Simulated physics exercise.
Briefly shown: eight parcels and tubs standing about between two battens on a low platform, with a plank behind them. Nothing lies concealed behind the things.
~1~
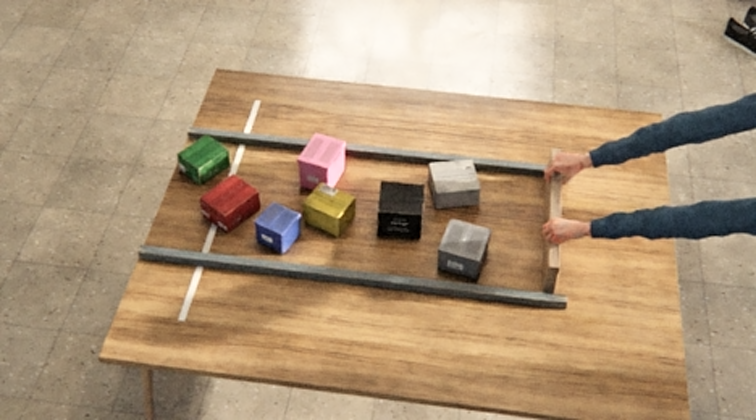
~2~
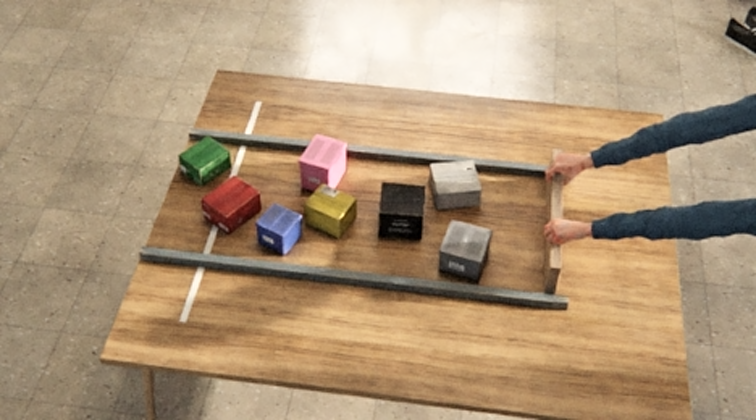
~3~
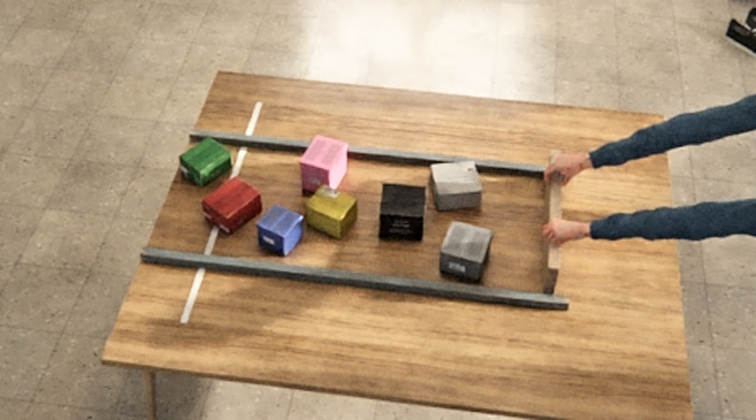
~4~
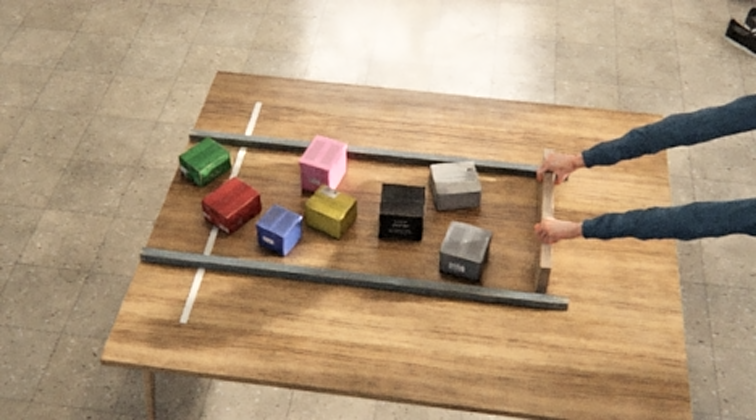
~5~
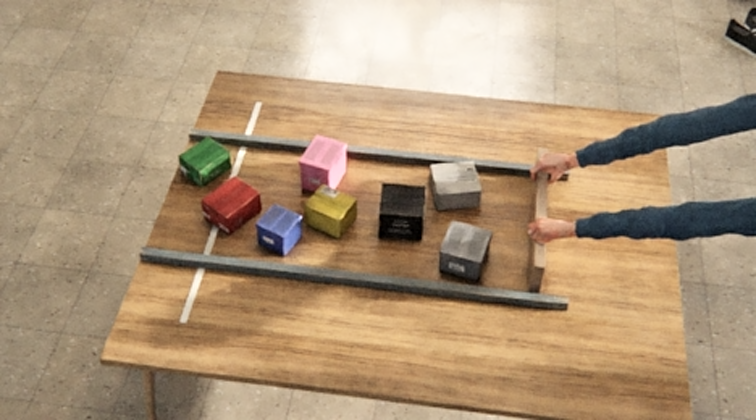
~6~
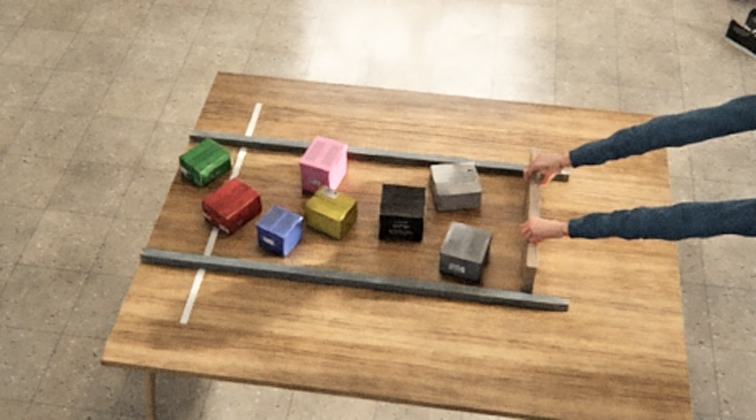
Two hands sliding a plank slightly left between two rails on a wooden table, the coloured boxes ahead of it staying still.
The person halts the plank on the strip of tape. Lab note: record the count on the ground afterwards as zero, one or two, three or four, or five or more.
Count on ground: Three or four.
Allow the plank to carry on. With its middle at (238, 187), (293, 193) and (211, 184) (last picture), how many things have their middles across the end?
Past the end: 2, 0 and 5.
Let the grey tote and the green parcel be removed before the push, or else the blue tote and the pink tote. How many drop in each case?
I'd say 3 the first time and 3 the second time.
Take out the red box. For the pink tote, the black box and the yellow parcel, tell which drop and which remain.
Here's how it goes: The pink tote is gone, the black box hangs on, and the yellow parcel is gone.
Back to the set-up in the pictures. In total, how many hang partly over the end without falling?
The tally is 1.
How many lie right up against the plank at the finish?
3 are in contact with it.
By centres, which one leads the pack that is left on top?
Answer: The blue tote.
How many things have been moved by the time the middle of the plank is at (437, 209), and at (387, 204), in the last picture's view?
The counts are 2 and 4.
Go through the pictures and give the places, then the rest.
The first frame shows green parcel (204, 160); red box (231, 204); blue tote (278, 228); plank (552, 220); tape (224, 199).
The second frame shows red box (232, 205); plank (553, 221).
The third frame shows blue tote (280, 230); black box (403, 212).
The fourth frame shows green parcel (205, 162); grey tote (465, 251).
The fifth frame shows red box (232, 205); white parcel (455, 186).
The sixth frame shows green parcel (206, 163); red box (232, 206); blue tote (280, 231); plank (532, 220); tape (225, 201).
Soon after, none off yet; green parcel at rest near (206, 163); red box at rest near (232, 206); blue tote at rest near (280, 231).
After that, none off yet; green parcel at rest near (206, 163); red box displaced a little near (212, 207); blue tote displaced about its own width near (258, 233).
In the end, the number that fall off is three or four; gone, yellow parcel, pink tote, red box and green parcel.
